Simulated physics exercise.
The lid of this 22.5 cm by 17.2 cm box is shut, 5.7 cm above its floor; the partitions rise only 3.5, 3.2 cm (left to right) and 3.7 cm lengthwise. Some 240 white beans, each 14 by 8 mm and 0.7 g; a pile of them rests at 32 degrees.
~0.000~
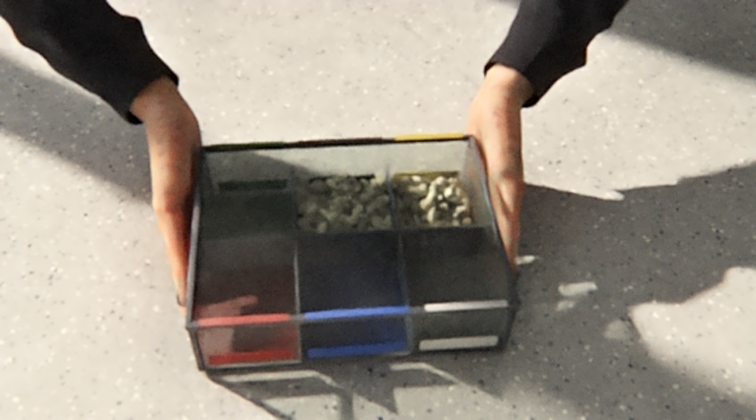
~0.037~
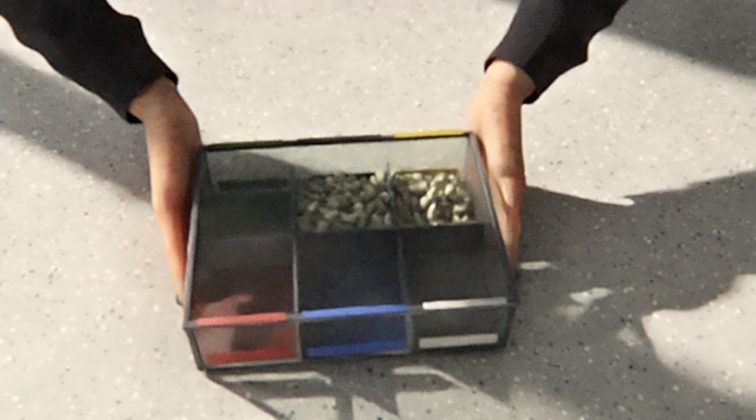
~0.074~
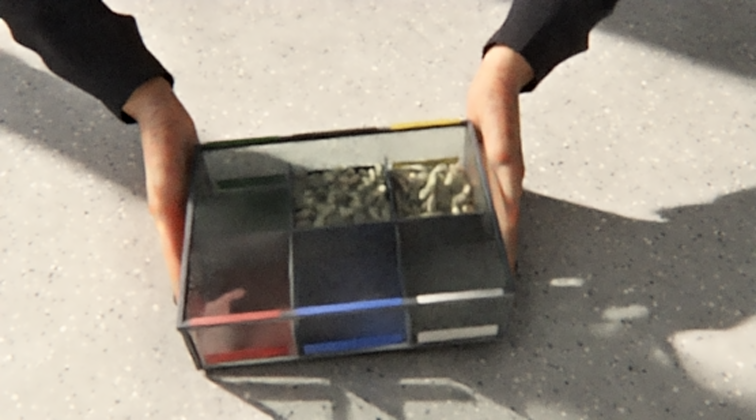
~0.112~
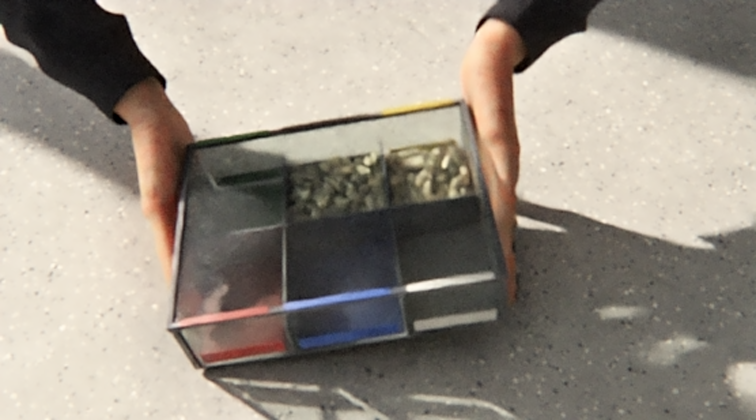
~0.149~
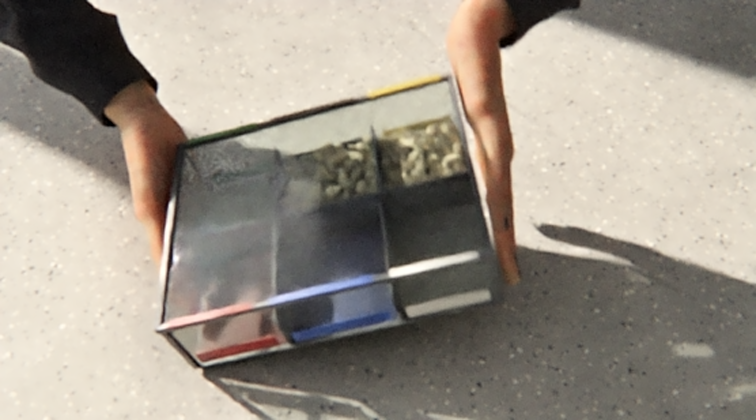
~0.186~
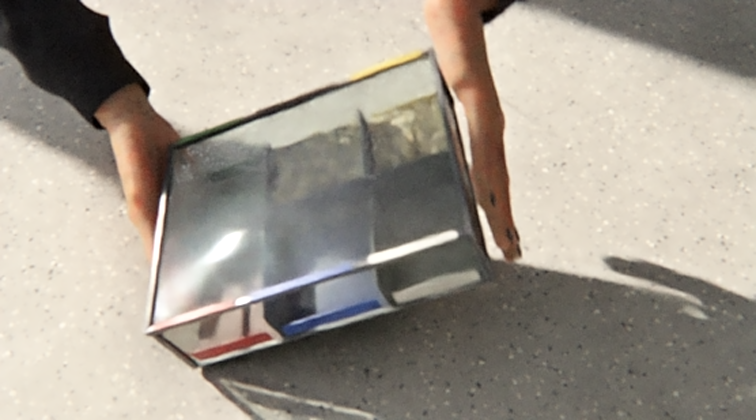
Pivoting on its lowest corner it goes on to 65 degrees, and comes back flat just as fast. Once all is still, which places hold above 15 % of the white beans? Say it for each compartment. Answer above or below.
Red: Below, blue: Below, green: Above, yellow: Above, white: Below, black: Above.
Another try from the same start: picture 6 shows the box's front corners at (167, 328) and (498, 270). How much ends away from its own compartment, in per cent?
It would be near 30 per cent.
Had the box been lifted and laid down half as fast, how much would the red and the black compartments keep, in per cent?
Red 5; black 55.
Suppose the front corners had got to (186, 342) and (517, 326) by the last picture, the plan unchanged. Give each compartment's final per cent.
Red 0, blue 10, green 0, yellow 35, white 5, black 45.
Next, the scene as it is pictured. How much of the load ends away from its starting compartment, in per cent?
Some 40 per cent.
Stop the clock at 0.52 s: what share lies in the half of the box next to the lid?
Some 40 per cent.
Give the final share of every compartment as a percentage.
Red 5, blue 0, green 25, yellow 20, white 0, black 50.
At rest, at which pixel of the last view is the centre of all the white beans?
Near (318, 223).
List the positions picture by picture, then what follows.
The first picture shows box tilt 0 degrees, front corners at (191, 324) and (514, 303); yellow 40 %, black 60 %.
The second picture shows box tilt 1 degrees, front corners at (189, 324) and (513, 300).
The third picture shows box tilt 4 degrees, front corners at (183, 324) and (510, 291), lowest corner left front.
The fourth picture shows box tilt 10 degrees, front corners at (173, 325) and (502, 274), lowest corner left front.
The fifth picture shows box tilt 17 degrees, front corners at (162, 326) and (488, 252), lowest corner left front.
The sixth picture shows box tilt 24 degrees, front corners at (151, 329) and (466, 231), lowest corner left front; yellow 40 %, black 60 %. The box's pace is about 190 degrees a second.
After 0.52 s, tilt 62 degrees; green 10 %, yellow 30 %, black 60 %.
After 0.74 s, tilt 24 degrees; red 5 %, green 25 %, yellow 20 %, black 50 %.
After 1.07 s, tilt 0 degrees; red 5 %, green 25 %, yellow 20 %, black 50 %.
By 1.6 s all is still; red 5 %, blue 0 %, green 25 %, yellow 20 %, white 0 %, black 50 %.
